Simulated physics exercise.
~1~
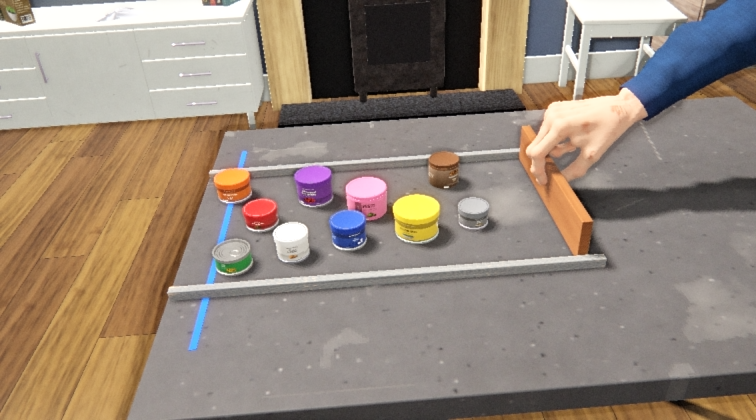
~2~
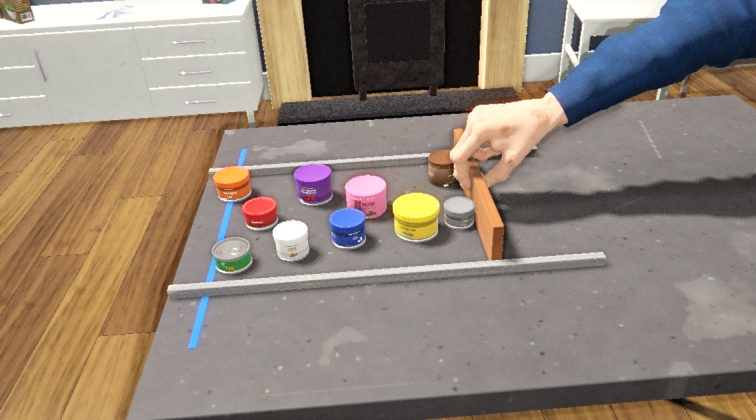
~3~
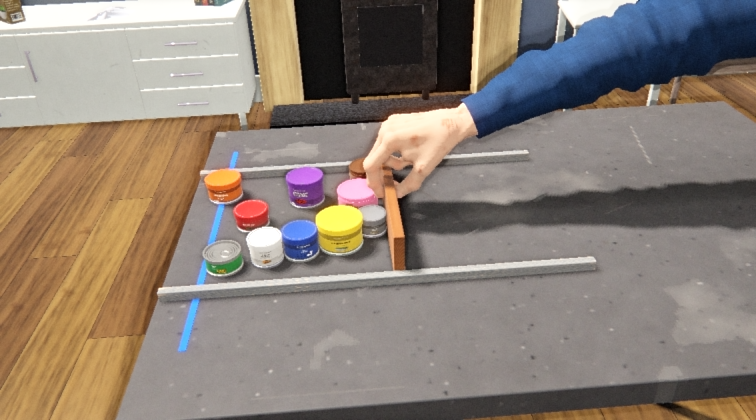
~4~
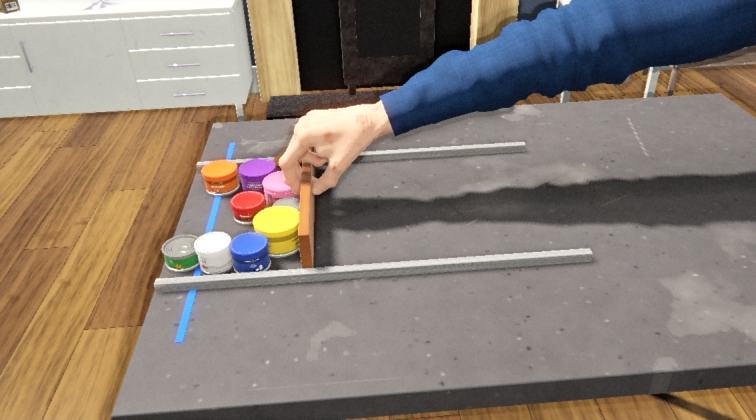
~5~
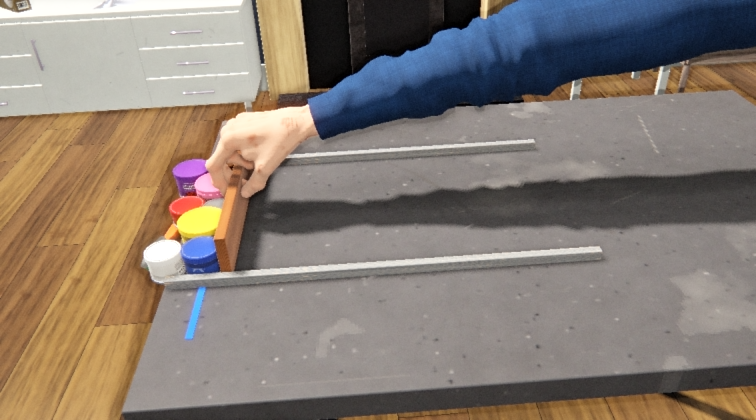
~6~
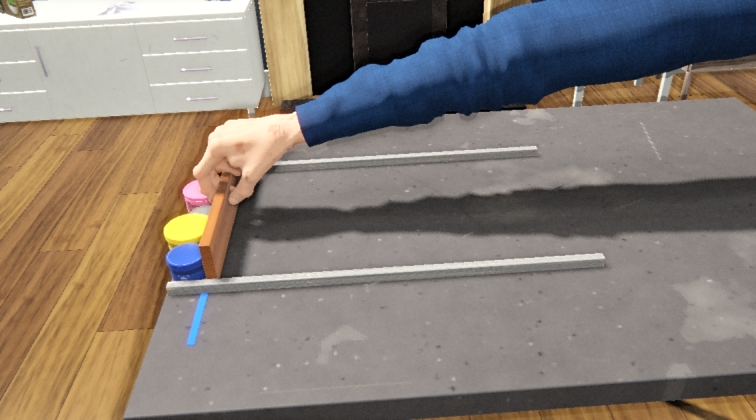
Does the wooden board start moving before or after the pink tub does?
The wooden board starts moving before the pink tub. The hand is already sliding it left while the pink tub stays in place, and the tub only shifts later.
